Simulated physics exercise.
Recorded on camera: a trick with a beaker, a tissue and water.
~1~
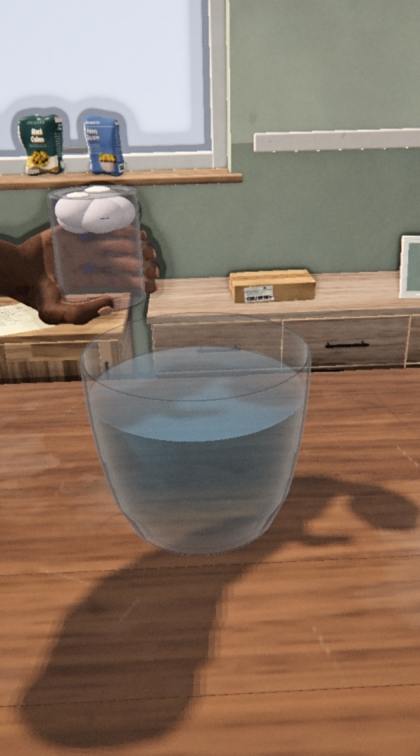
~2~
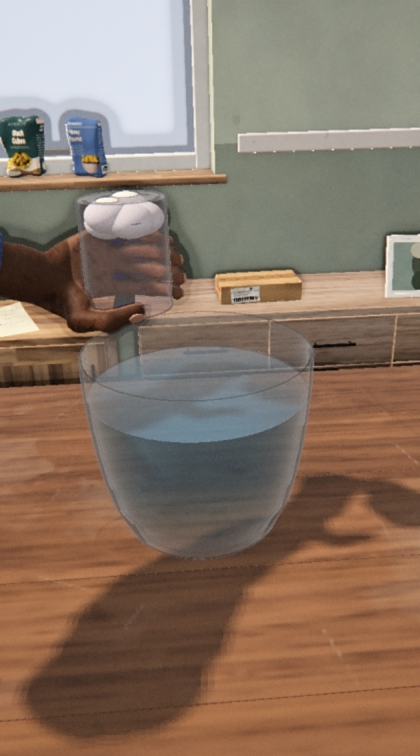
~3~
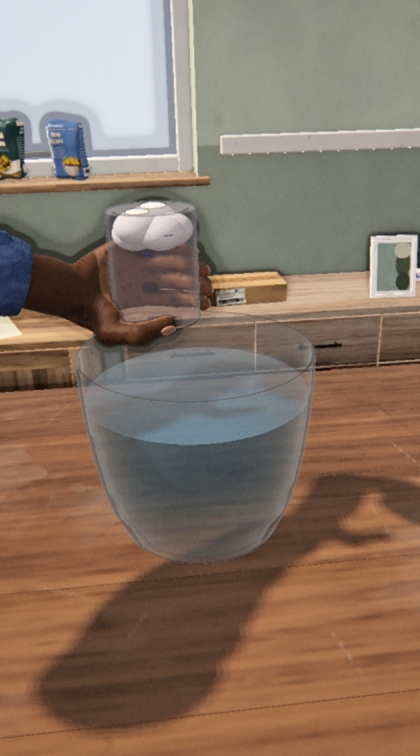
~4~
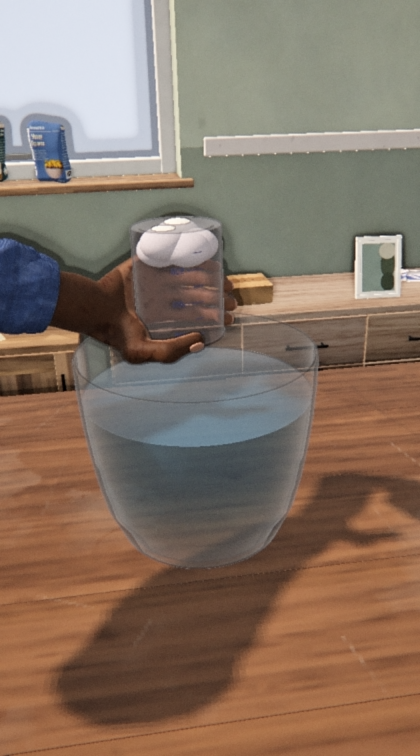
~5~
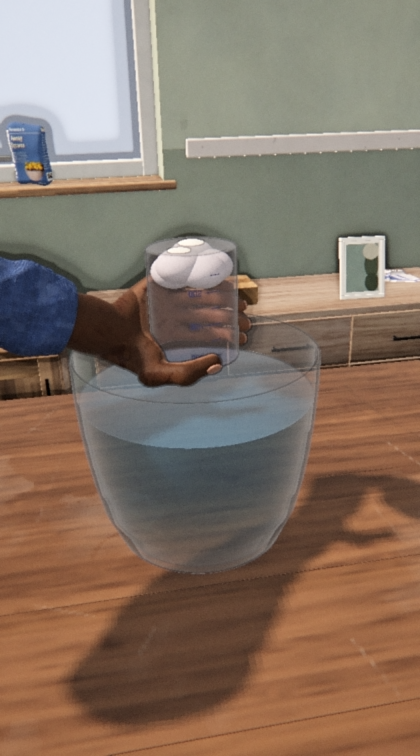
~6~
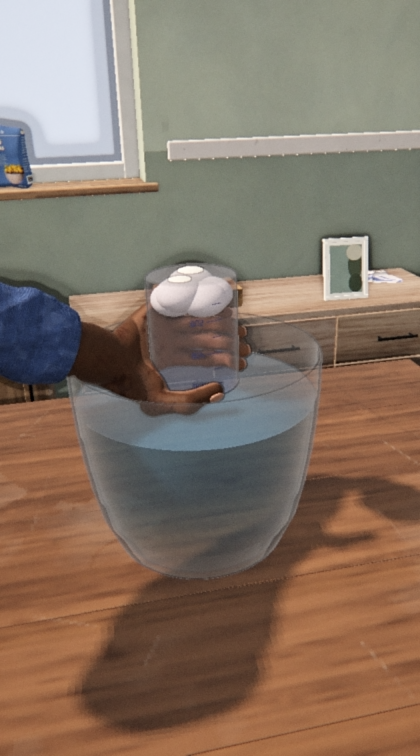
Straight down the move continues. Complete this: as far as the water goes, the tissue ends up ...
... dry.
Shortly, the beaker enters the water.
Then, air is trapped inside and holds the level down.
At the finish, the beaker is under, still full of air, and the tissue is dry.
